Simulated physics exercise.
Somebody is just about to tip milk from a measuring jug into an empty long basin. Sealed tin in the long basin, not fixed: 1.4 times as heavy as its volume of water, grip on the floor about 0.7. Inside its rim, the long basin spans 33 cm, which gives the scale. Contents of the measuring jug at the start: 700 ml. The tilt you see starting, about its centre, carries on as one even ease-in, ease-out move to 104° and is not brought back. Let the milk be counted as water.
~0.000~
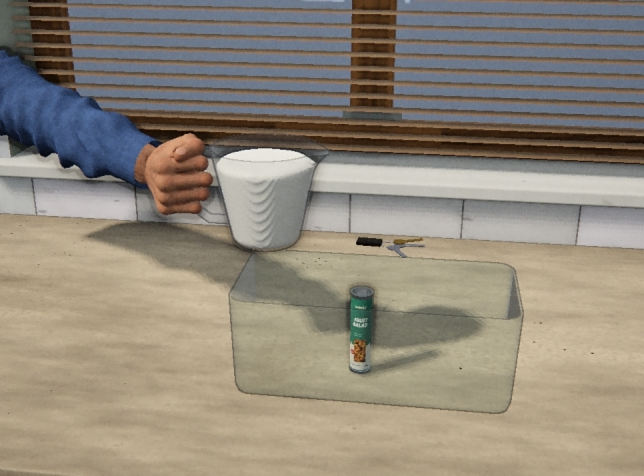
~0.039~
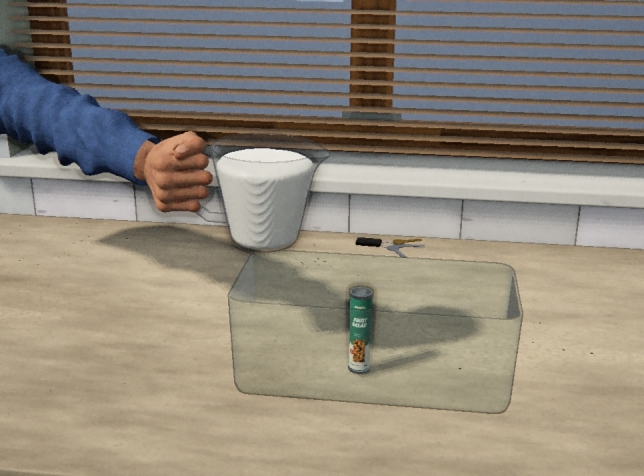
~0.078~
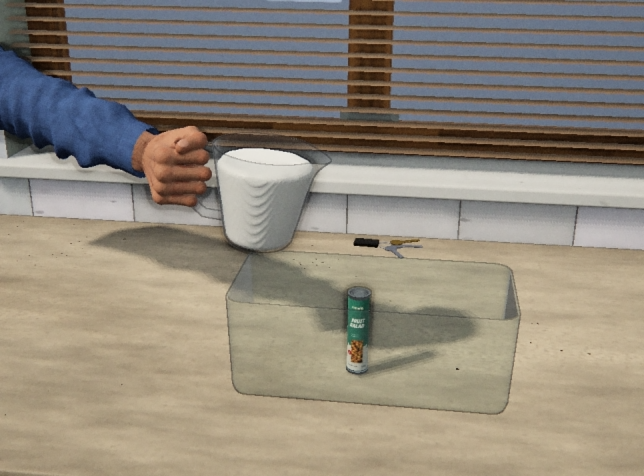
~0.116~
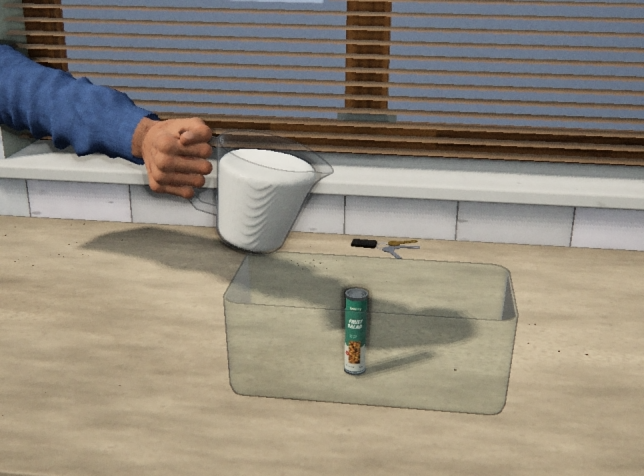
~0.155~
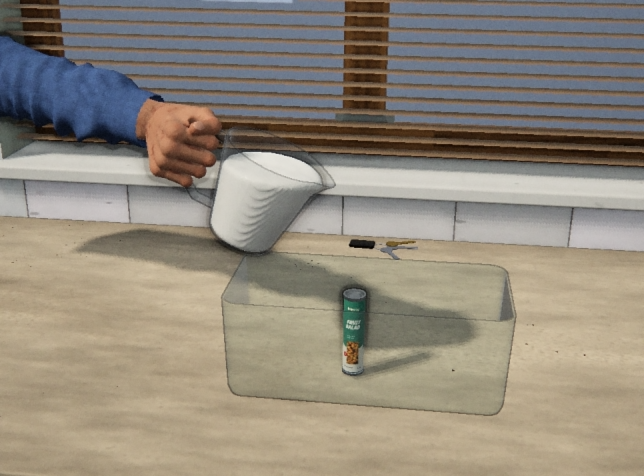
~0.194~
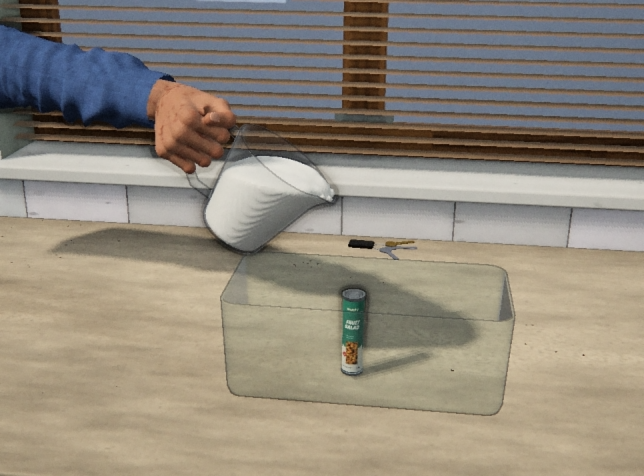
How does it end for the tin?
It tumbles.
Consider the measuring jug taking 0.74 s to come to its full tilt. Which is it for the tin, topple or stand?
Outcome - the tin comes down.
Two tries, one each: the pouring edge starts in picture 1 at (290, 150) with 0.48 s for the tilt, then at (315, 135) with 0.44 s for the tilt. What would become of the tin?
The tin overturns the first time and overturns the second time.
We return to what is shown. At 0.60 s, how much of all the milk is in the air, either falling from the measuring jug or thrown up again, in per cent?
Estimate: About 5 in a hundred.
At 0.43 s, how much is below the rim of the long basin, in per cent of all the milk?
Roughly 46 percent of it.
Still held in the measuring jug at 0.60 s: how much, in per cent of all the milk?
Around 6 percent of it.
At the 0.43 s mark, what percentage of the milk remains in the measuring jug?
Roughly 38 %.
By 0.43 s the tilt is 101° and 37 per cent is still to pour; the tin stands where it began.
By 0.60 s the tilt is 104° and 6 per cent is still to pour; the tin stands 2 cm from where it began.
By 0.78 s the tilt is 104° and 0 per cent is still to pour; the tin leans 32°.
By 0.98 s the tilt is 104° and 0 per cent is still to pour; the tin lies on its side.
At rest the tin lies on its side.
